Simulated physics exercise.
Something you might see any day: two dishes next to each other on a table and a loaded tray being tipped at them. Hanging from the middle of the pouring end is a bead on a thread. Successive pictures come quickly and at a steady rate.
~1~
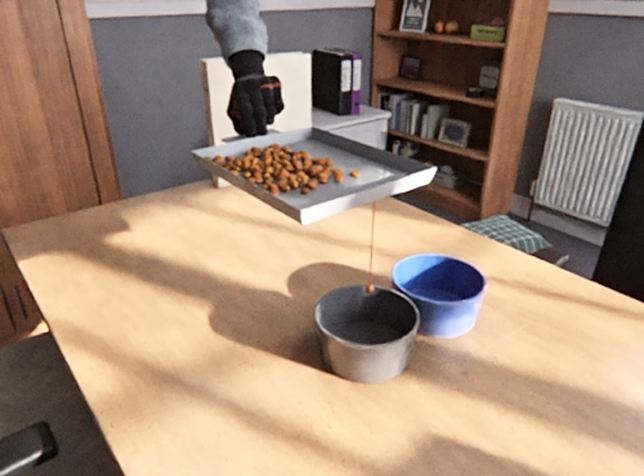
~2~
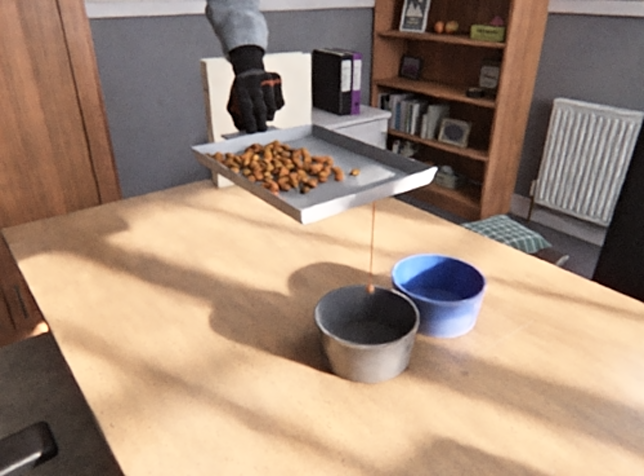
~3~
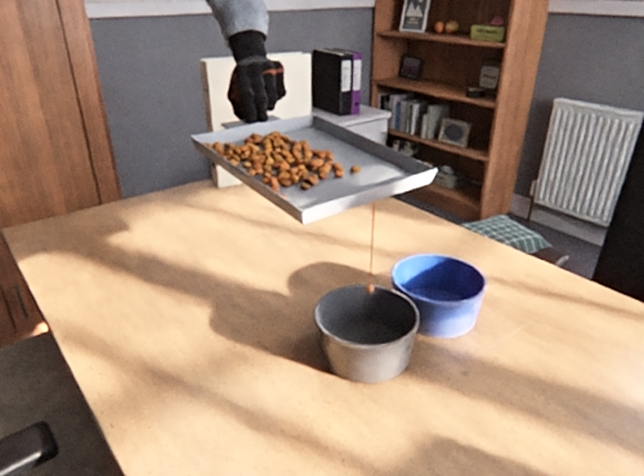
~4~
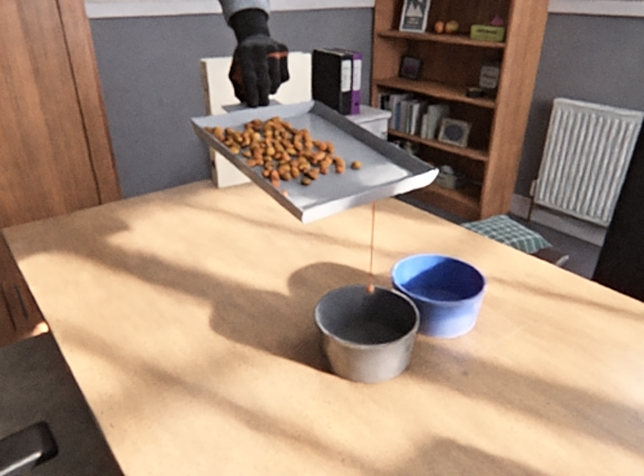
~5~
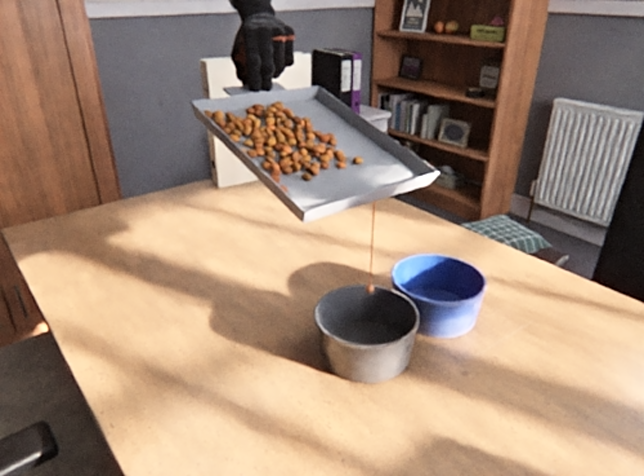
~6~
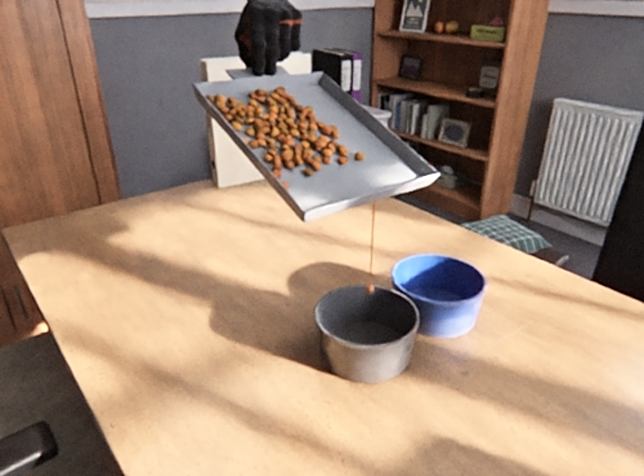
A gloved hand raised the back of a grey tray of brown kibble, tilting it gradually toward the viewer, while the kibble barely shifted above a wooden table with a grey bowl and a blue bowl.
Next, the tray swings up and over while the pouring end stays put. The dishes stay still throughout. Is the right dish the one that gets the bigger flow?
Honestly the dish that comes off better is the left one.
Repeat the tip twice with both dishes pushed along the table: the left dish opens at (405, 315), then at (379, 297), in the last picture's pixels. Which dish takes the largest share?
The first time the left-side one comes out ahead, then the left-side one the second time.
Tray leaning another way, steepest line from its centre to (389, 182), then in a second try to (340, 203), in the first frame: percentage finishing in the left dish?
I'd put it at some 0 % and then some 40 %.
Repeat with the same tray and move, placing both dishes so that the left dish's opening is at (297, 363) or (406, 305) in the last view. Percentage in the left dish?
About 0 and 50 per cent respectively.
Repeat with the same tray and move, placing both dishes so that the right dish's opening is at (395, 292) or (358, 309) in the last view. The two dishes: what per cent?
First 50 %, then 30 %.
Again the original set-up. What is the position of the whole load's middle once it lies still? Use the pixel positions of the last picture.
Around (393, 351), give or take.
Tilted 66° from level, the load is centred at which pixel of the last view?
Somewhere around pixel (374, 193) in the last picture.
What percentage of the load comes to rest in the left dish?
About 50 %.
Just after the last frame, tray tipped steeply; the larger part on the tray; roughly a quarter in the air.
A moment on, tray tipped past a quarter turn; roughly a quarter on the tray; roughly a quarter in the left dish; about a tenth in the right dish; roughly a quarter outside both; about a tenth in the air.
Further on, tray tipped past a quarter turn; roughly half in the left dish; roughly a quarter in the right dish; roughly a third outside both.
When it is over, tray tipped past a quarter turn; roughly half in the left dish; roughly a quarter in the right dish; roughly a third outside both.
